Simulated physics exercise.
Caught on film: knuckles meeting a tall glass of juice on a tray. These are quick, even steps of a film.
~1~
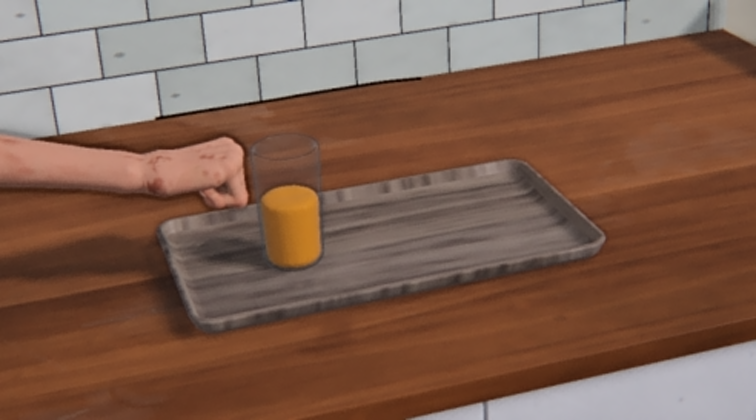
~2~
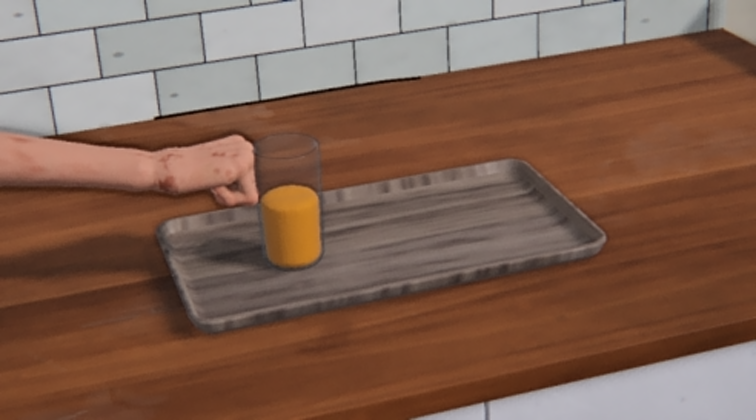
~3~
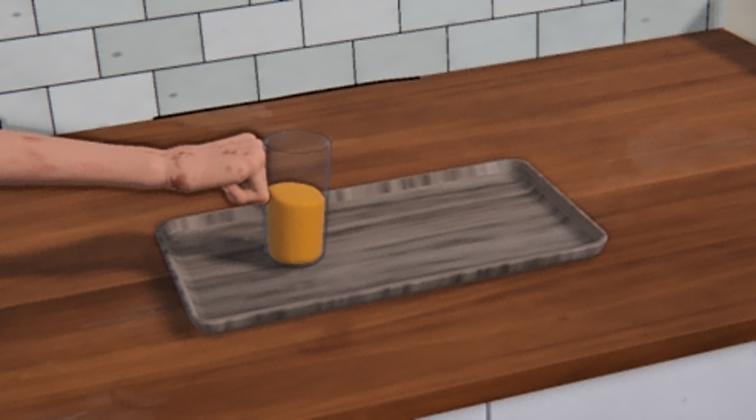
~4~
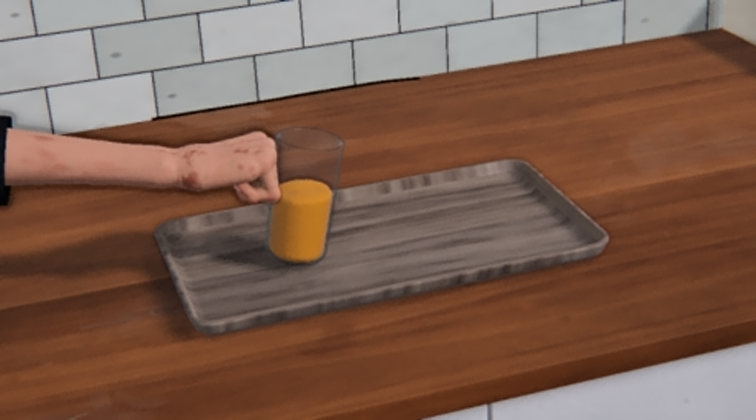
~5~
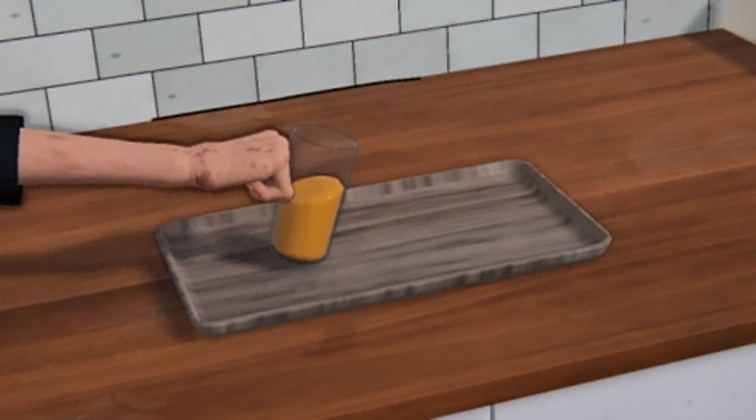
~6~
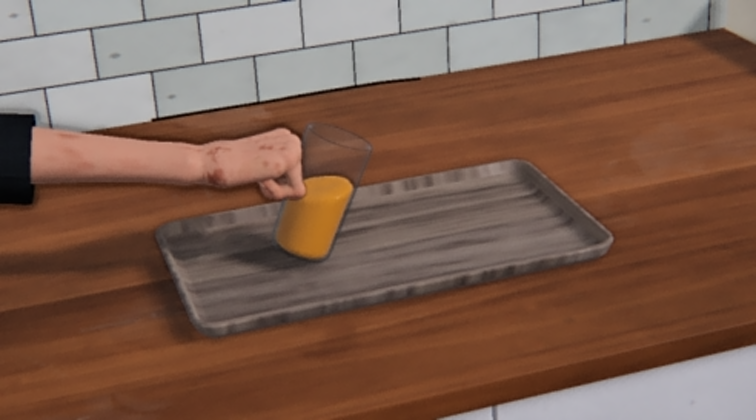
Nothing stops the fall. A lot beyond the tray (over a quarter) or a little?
As it turns out, a quarter and more lands beyond the tray.
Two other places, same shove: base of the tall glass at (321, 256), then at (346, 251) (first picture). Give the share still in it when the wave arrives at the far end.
First some 70, then 80 per cent.
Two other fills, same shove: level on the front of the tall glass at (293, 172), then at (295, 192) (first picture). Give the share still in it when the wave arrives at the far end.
In turn 65 and 70 in a hundred.
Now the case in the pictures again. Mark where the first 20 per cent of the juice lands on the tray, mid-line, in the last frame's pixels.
Roughly at (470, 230).
A moment on, the tall glass is falling and 100 per cent is in the glass, 0 on the tray and 0 above or beyond its rim.
Next, the tall glass lies on its side and 100 per cent is in the glass, 0 on the tray and 0 above or beyond its rim.
Then the tall glass lies on its side and 64 per cent is in the glass, 34 on the tray and 2 above or beyond its rim.
Later the tall glass lies on its side and 31 per cent is in the glass, 37 on the tray and 33 above or beyond its rim.
At rest 65 per cent is held by tray and glass, 35 is off the tray.
